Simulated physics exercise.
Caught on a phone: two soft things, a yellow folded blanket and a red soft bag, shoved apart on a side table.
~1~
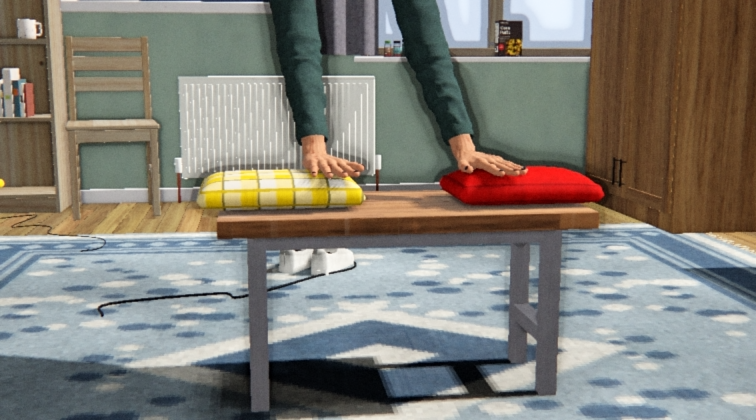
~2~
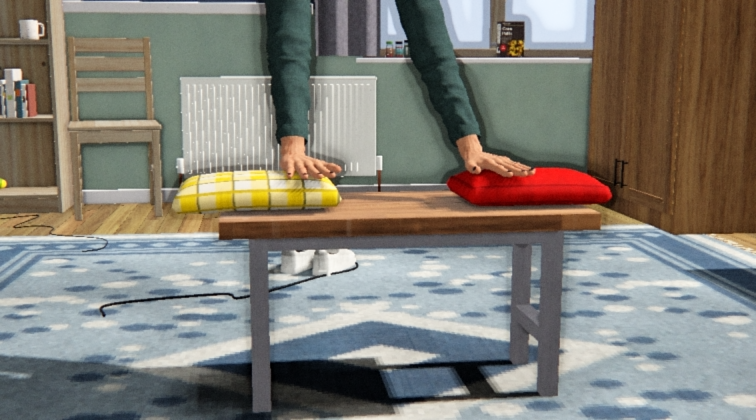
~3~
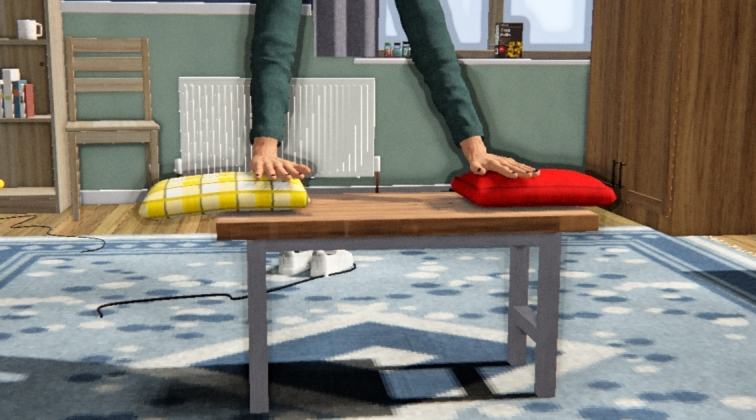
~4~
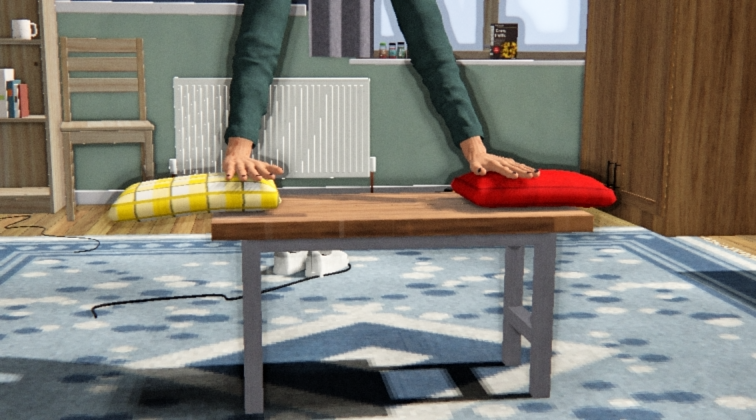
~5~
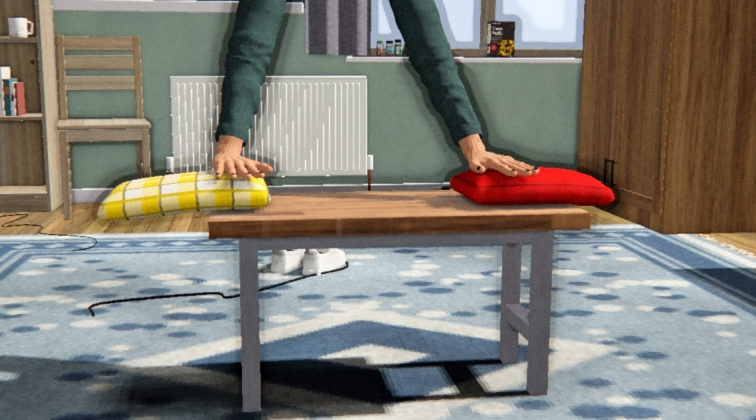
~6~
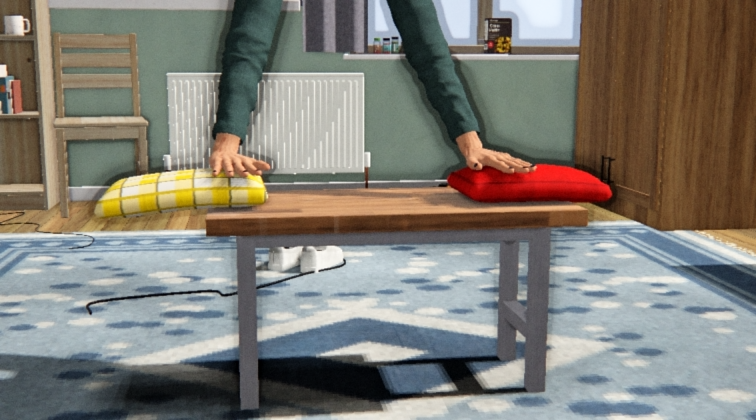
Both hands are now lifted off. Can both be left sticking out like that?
The yellow folded blanket goes down, the red soft bag stays up there.
Then, 0.40 s later than the last view, folded blanket falling near (174, 306); soft bag at rest.
Then, 0.68 s later than the last view, folded blanket on the floor near (33, 362); soft bag at rest.
Finally, folded blanket on the floor near (26, 376); soft bag at rest. The yellow folded blanket slumps off the end and the red soft bag remains on top.
